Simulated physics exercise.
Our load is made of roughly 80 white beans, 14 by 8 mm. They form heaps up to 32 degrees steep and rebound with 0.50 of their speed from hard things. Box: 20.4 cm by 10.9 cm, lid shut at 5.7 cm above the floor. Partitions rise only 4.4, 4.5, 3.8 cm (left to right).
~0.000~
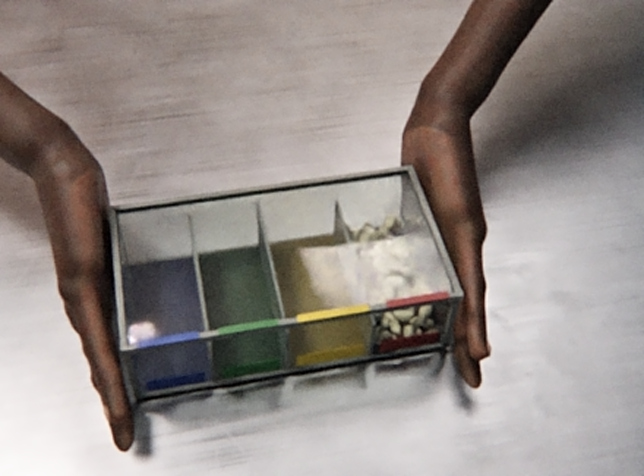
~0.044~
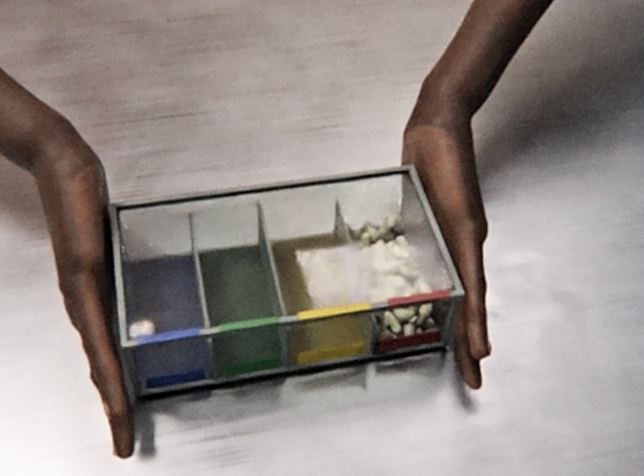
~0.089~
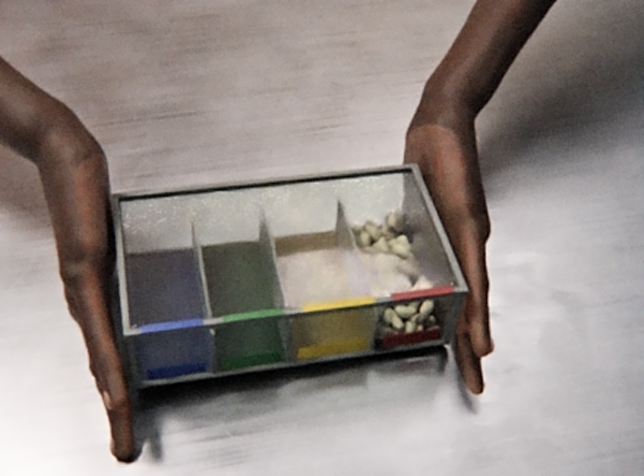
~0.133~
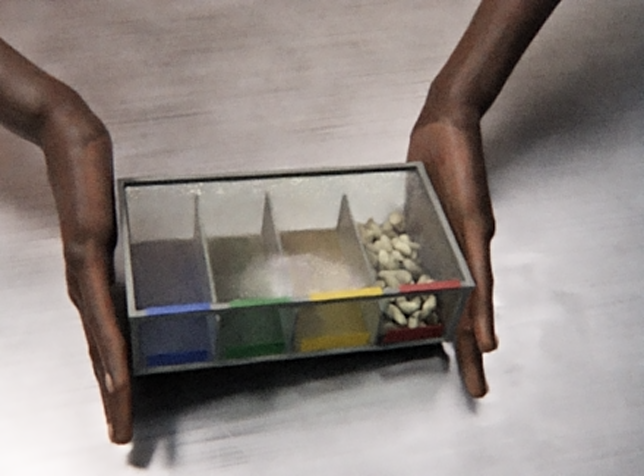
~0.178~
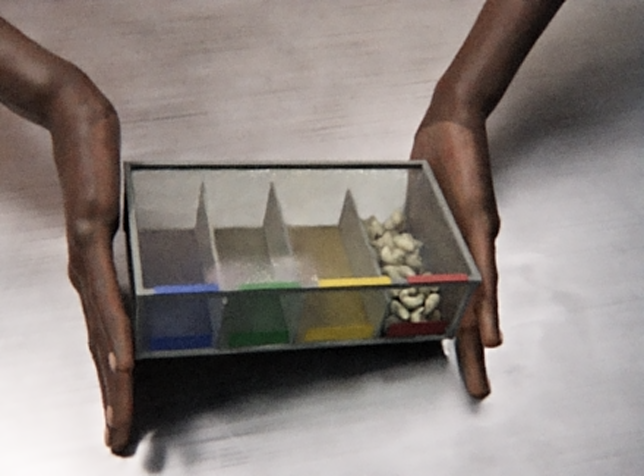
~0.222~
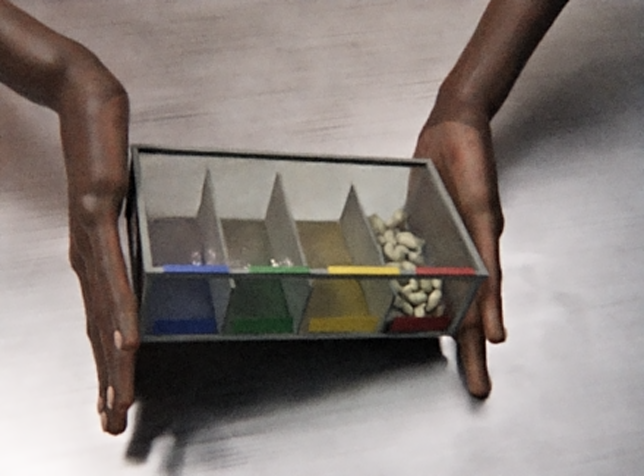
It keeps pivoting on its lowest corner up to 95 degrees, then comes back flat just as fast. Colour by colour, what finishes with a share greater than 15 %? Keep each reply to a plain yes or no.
Here goes: Red yes; blue no; green no; yellow no.
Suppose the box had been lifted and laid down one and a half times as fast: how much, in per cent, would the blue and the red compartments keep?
Expect blue at 0 percent and red at 100 percent.
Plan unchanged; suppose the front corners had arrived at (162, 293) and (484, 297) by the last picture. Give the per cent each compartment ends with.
In the end red holds 100 %, blue holds 0 %, green holds 0 % and yellow holds 0 %.
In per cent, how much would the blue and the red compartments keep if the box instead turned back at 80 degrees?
In per cent, blue 0 and red 100.
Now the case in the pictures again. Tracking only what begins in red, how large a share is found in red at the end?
Share retained: Some 100 per cent.
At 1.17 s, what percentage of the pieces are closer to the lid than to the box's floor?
30 %.
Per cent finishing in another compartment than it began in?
0 %.
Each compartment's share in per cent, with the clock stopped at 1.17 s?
The split is red at 100, blue at 0, green at 0 and yellow at 0 per cent.
Then, at 1.17 s, tilt 95 degrees; red 100 %.
Then, at 1.80 s, tilt 43 degrees; red 100 %.
After 2.48 s, tilt 0 degrees; red 100 %.
By 2.9 s all is still; red 100 %, blue 0 %, green 0 %, yellow 0 %.
